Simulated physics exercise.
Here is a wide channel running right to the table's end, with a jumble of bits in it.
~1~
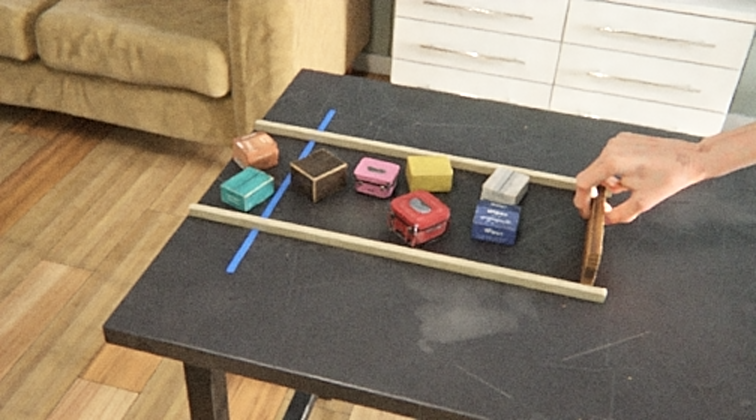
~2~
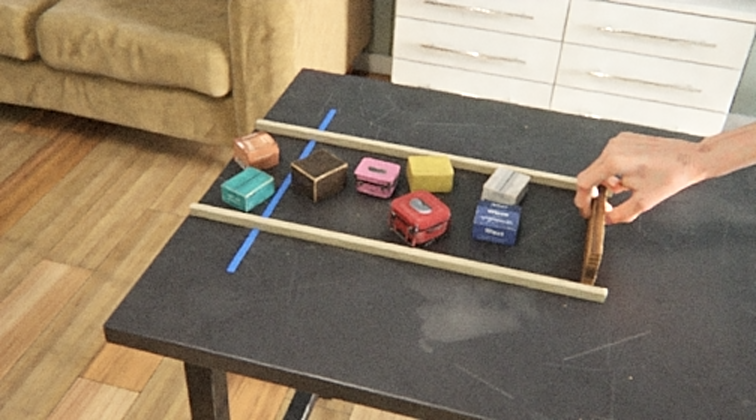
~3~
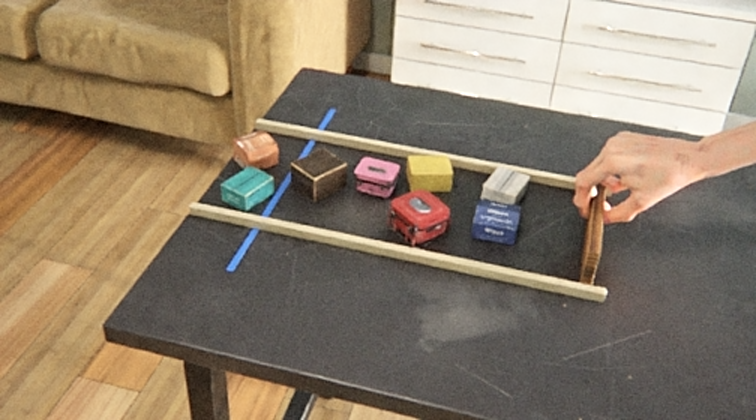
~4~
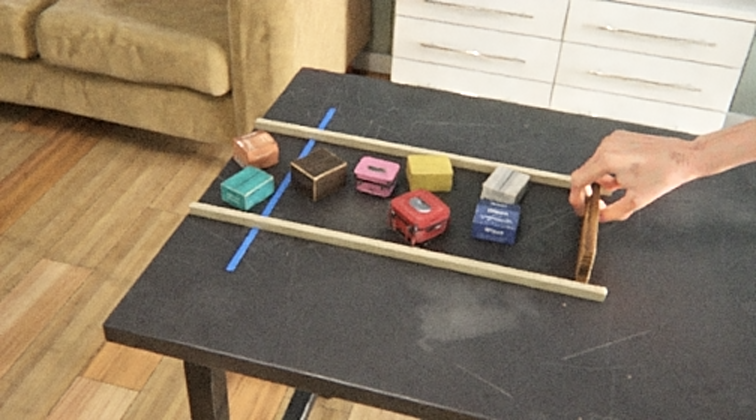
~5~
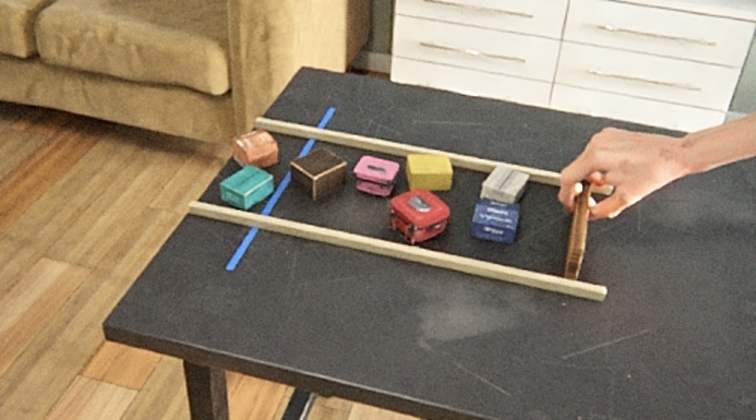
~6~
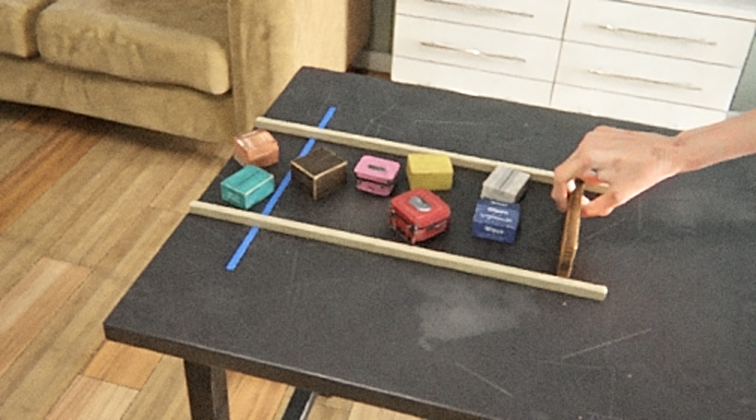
A hand slides a wooden board slightly left between two rails toward several small boxes.
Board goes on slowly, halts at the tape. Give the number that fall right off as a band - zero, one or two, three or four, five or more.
A pair at most tumble, not none.
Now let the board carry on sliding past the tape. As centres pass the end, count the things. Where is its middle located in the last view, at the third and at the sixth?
Near (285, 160) and (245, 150).
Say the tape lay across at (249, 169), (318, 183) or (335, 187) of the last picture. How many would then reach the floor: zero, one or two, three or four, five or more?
In order, the falls would come to more than four; no fall at all; none at all.
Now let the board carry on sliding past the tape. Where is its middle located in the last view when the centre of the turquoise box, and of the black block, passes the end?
Roughly (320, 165); for the second one, roughly (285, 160).
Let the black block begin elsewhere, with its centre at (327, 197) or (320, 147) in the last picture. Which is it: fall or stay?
Case one, it is still there; case two, it ends up off.
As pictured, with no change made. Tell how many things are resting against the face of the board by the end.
3 in contact.
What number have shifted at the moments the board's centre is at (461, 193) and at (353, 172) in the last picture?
The counts are 5 and 7.
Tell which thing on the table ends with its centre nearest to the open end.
Black block.
Early on, none off yet; orange box at rest near (256, 150); turquoise box at rest near (248, 187); black block at rest near (319, 173).
A while later, none off yet; orange box at rest near (256, 150); turquoise box at rest near (248, 187); black block at rest near (310, 176).
Further along, none off yet; orange box travelled a little near (245, 148); turquoise box travelled about its own width near (213, 187); black block travelled about its own width near (262, 172).
Finally, the number that fall off is one or two; lost, turquoise box and orange box.
